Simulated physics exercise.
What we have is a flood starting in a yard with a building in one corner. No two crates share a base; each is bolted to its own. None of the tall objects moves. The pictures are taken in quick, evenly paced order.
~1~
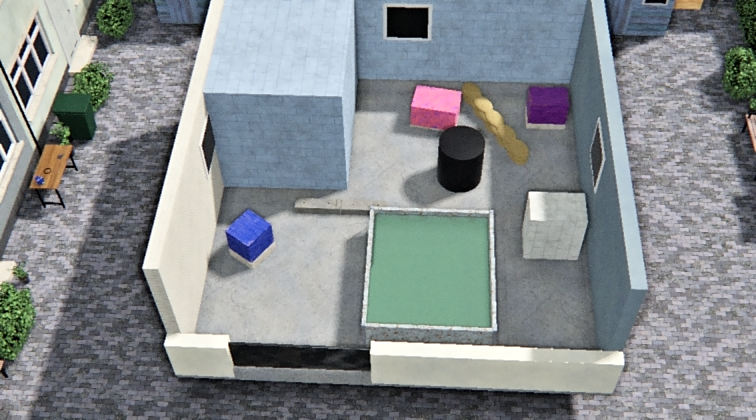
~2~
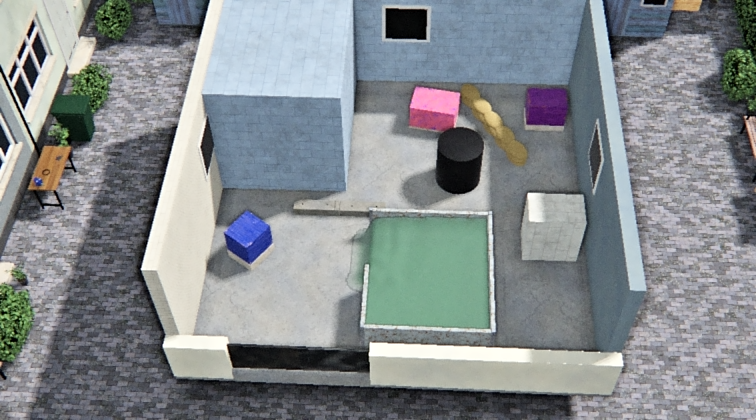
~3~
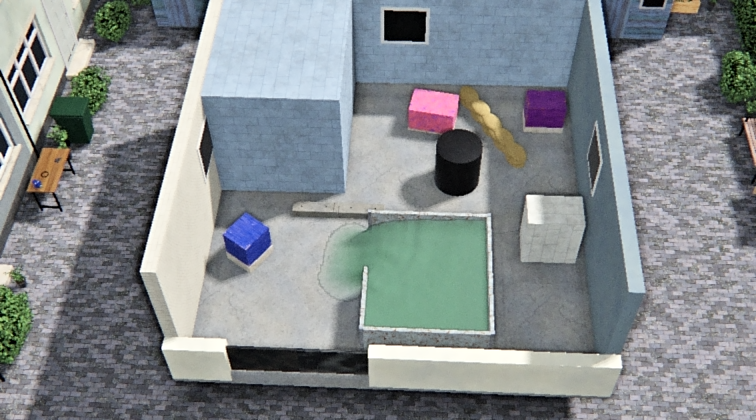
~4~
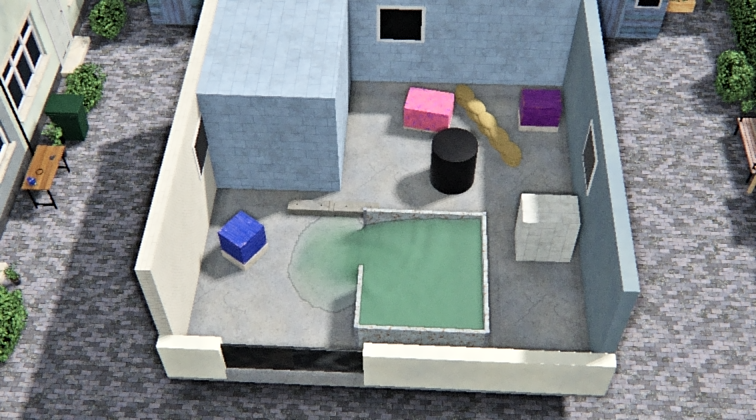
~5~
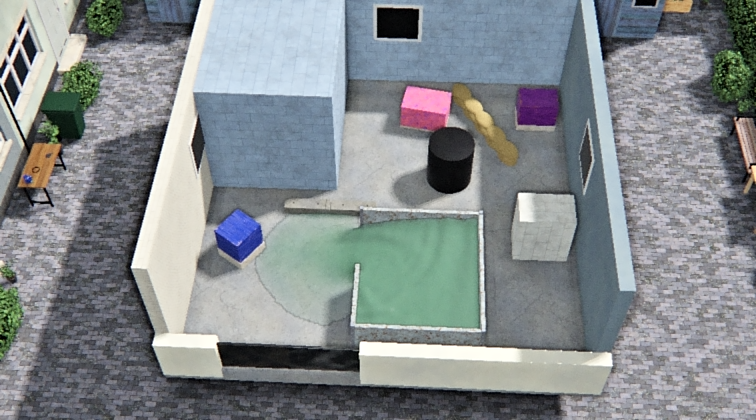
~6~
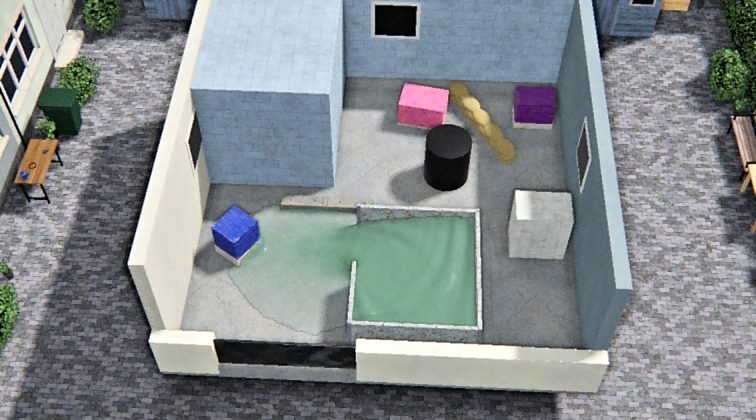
A square tank of green water stands in a walled yard seen from high above, with a pale blue block-like building filling the back left corner. A blue crate sits at left, pink and purple ones at the back near a twisted tan shape and black cylinder, and a whitish block at right. Water pours from the tank's left side, fanning leftward across grey ground to the blue crate as the view drifts slightly.
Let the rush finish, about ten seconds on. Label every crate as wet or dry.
Pink crate: Wet; blue crate: Wet; purple crate: Dry.
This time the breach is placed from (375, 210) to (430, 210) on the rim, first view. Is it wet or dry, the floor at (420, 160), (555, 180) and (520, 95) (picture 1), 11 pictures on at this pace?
Okay, the first is waterlogged, the next is left untouched, and the last is left untouched.
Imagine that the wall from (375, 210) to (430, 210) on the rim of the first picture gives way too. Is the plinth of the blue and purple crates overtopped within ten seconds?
First, the blue crate is not reached; second, the purple crate is flooded.
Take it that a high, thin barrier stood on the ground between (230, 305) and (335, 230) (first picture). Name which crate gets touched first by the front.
Looks like the blue-painted one.
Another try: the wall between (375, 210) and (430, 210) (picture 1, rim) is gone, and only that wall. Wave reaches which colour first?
That would be the pink one.
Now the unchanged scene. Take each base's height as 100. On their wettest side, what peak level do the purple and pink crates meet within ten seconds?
Around 40 % and 170 %.
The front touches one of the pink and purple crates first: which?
First to get wet: The crate marked pink.
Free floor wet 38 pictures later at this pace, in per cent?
My estimate is close to 60 per cent.
A moment on, water covers 25 % of the floor; the pink crate not reached, the blue crate water round its plinth, the purple crate not reached.
Next, water covers 25 % of the floor; the pink crate not reached, the blue crate water round its plinth, the purple crate not reached.
Then, water covers 40 % of the floor; the pink crate not reached, the blue crate water round its plinth, the purple crate not reached.
Later, water covers 60 % of the floor; the pink crate water round its plinth, the blue crate water round its plinth, the purple crate not reached.
In the end, water covers 85 % of the floor; the pink crate was topped, the blue crate was topped, the purple crate stayed above the water.
